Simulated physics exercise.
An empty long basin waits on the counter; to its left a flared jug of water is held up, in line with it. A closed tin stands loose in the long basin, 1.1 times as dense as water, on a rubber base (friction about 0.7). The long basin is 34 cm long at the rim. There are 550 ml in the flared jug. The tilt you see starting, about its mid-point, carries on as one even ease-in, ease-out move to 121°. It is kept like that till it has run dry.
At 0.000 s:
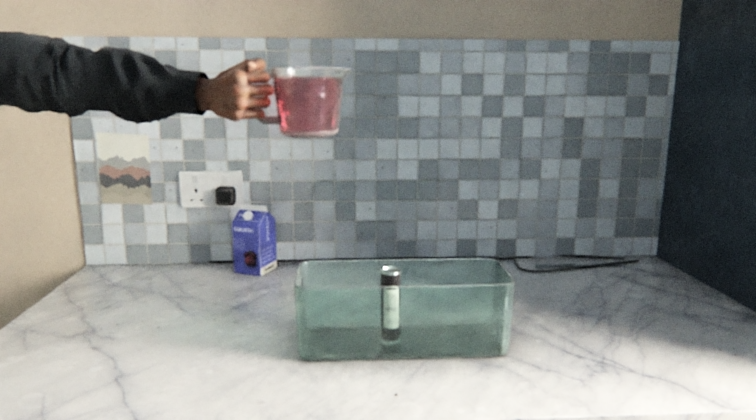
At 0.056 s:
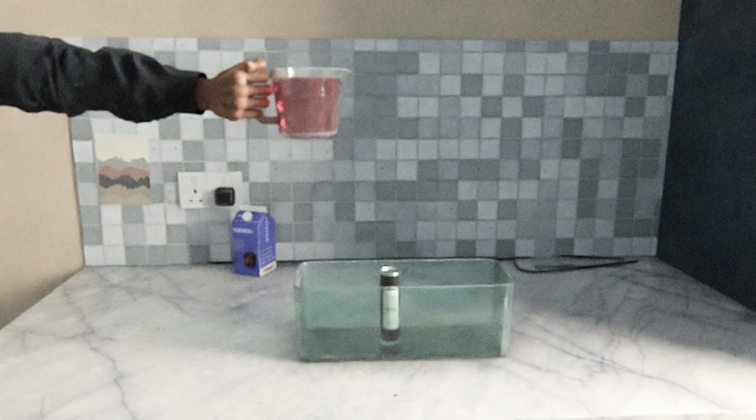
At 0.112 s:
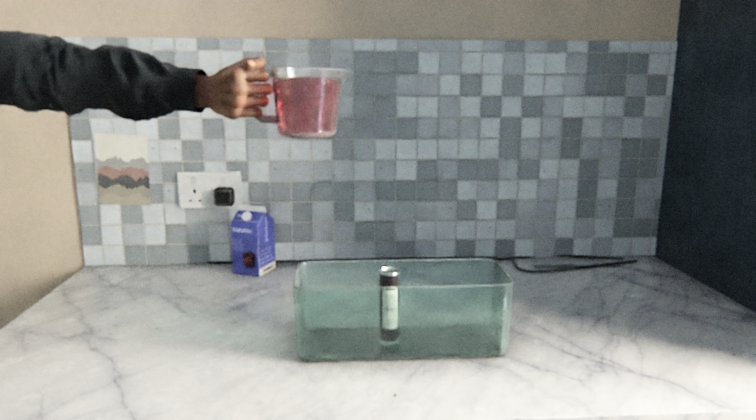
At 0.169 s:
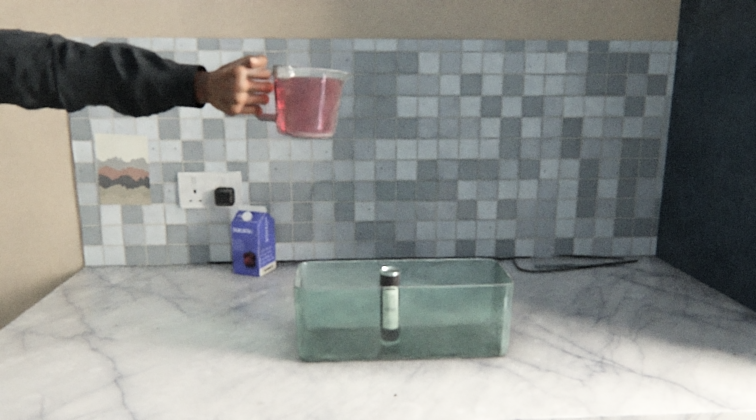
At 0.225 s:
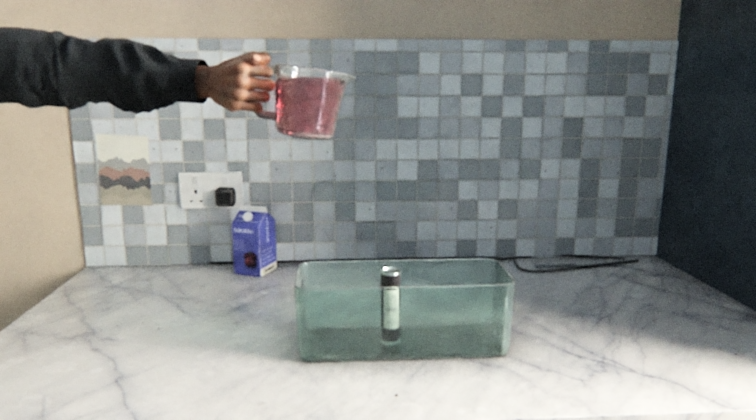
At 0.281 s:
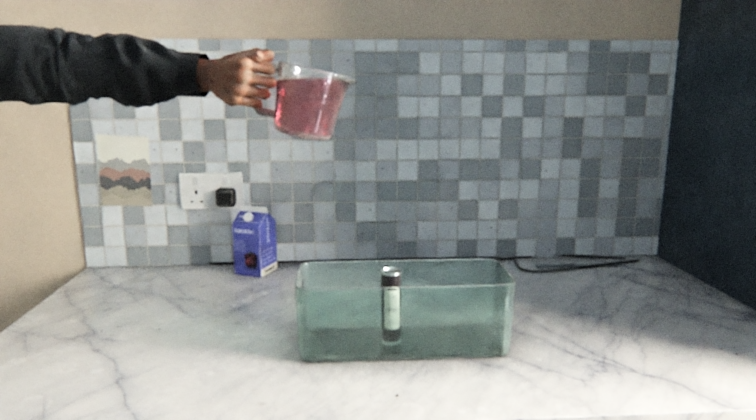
A hand in a dark sleeve reaches in from the left, holding up a clear jug of pink liquid above a marble counter, seen from the front against a grey-blue tiled wall. Below and to the right sits a long greenish glass basin with a small dark, pale-labelled container standing upright inside, and a purple carton behind at left. The jug tilts slightly rightward, slowly at first, while everything else and the camera stay still.
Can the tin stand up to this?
It stays up.
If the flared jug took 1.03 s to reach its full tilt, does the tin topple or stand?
The tin stays up.
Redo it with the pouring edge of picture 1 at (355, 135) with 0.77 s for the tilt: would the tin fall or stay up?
Then it falls.
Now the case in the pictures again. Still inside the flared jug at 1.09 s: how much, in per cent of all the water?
Near 6 in a hundred.
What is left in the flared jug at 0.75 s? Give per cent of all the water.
Some 64 per cent.
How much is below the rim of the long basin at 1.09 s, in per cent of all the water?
Some 66 per cent.
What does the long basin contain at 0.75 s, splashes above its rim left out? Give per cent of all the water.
Some 6 per cent.
By 0.75 s the tilt is 72° and 63 per cent is still to pour; the tin stands where it began.
By 1.09 s the tilt is 111° and 6 per cent is still to pour; the tin stands where it began.
By 1.45 s the tilt is 121° and 0 per cent is still to pour; the tin stands where it began.
By 1.84 s the tilt is 121° and 0 per cent is still to pour; the tin stands where it began.
At rest the tin stands where it began.
